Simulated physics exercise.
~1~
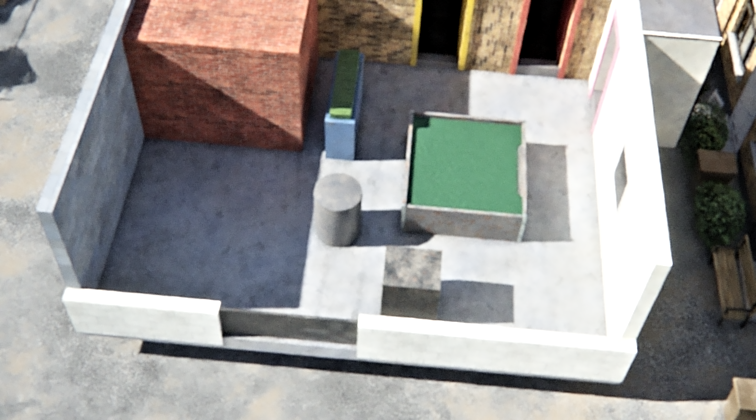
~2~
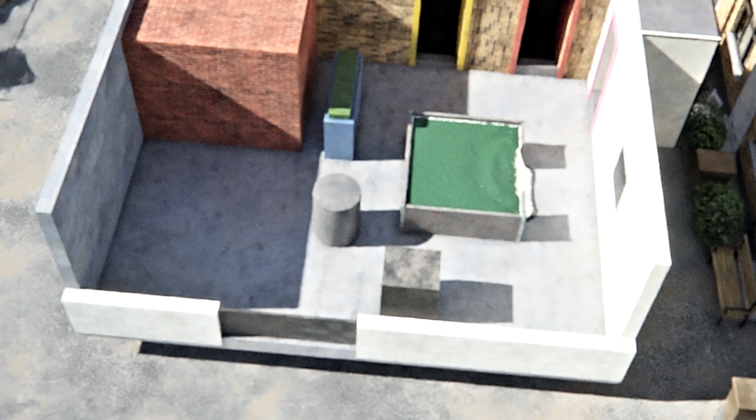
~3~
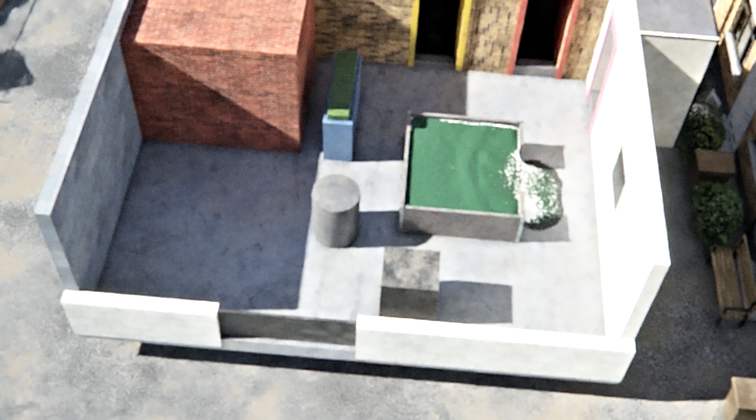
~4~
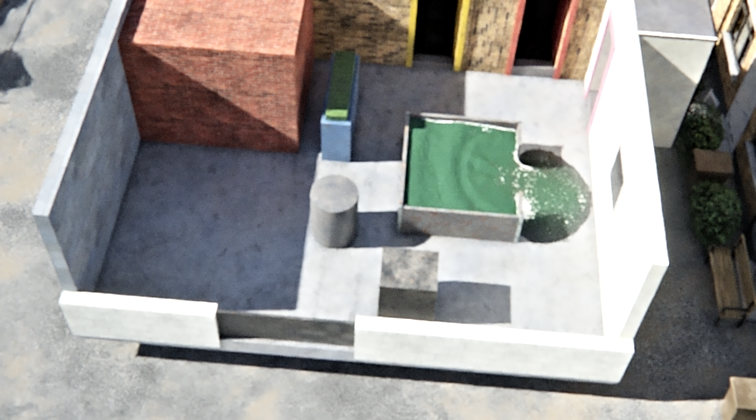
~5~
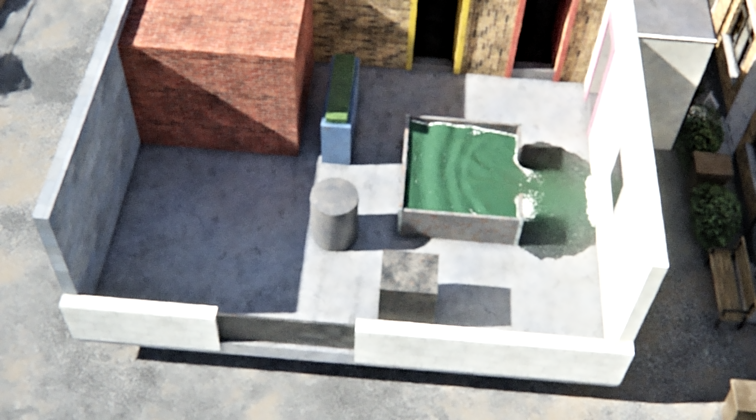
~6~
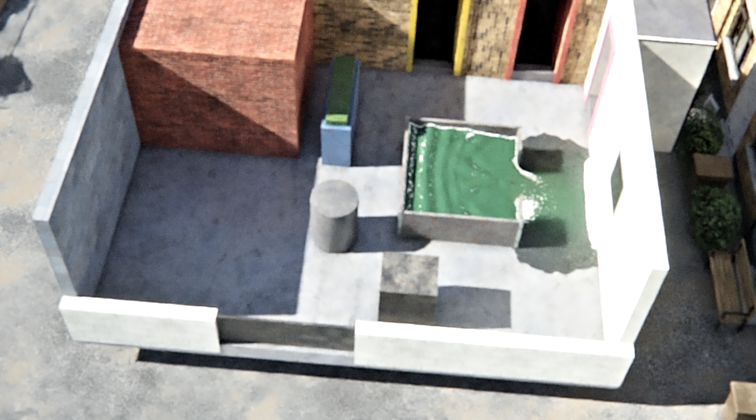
In a walled service yard seen from above, an open tank of green water sits still, then its right side gives way and water pours out through the gap, spreading rightward across the pale ground in a foaming, rounded pool.
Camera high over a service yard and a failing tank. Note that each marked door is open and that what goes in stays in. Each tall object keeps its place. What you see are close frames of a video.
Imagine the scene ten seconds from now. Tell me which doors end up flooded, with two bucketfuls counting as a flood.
The red door will be within bounds; the yellow door will be within bounds; the pink door will be within bounds.
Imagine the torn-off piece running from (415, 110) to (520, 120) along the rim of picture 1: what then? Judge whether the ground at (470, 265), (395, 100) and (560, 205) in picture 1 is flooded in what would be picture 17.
Going through them, the first would be still bare, the next submerged and the last still bare.
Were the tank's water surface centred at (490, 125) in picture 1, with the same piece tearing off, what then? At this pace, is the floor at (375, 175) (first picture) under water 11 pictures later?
That spot ends up unaffected.
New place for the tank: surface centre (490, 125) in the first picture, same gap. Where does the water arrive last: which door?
The one in yellow.
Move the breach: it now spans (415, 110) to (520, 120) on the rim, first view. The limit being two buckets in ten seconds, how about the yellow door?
As for the yellow door, it tops the mark.
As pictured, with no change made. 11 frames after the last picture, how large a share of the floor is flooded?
Roughly 25 percent, I reckon.
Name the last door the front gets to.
My answer is the yellow-painted one.
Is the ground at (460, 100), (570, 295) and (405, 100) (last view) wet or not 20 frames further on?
Result, in order: Waterlogged / waterlogged / waterlogged.
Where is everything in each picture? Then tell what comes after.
In the first frame, the open tank at (466, 165) is whole and still.
In the second frame, water pours out at (518, 183) and has run to (528, 218).
In the third frame, the front is at (555, 218), out from the gap at (517, 186).
In the fourth frame, water pours out at (515, 186) and has run to (585, 214).
In the fifth frame, water pours out at (515, 188) and has run to (596, 235).
In the sixth frame, the front is at (598, 261), out from the gap at (515, 190).
A moment on, water covers 10 % of the floor; the red door not reached, the yellow door not reached, the pink door wet at the sill, nothing in.
Next, water covers 25 % of the floor; the red door wet at the sill, nothing in, the yellow door not reached, the pink door wet at the sill, nothing in.
Then, water covers 40 % of the floor; the red door wet at the sill, nothing in, the yellow door wet at the sill, nothing in, the pink door wet at the sill, nothing in.
Later, water covers 70 % of the floor; the red door wet at the sill, nothing in, the yellow door wet at the sill, nothing in, the pink door wet at the sill, nothing in.
In the end, water covers 95 % of the floor; the red door wet at the sill, nothing in, the yellow door wet at the sill, nothing in, the pink door wet at the sill, nothing in.
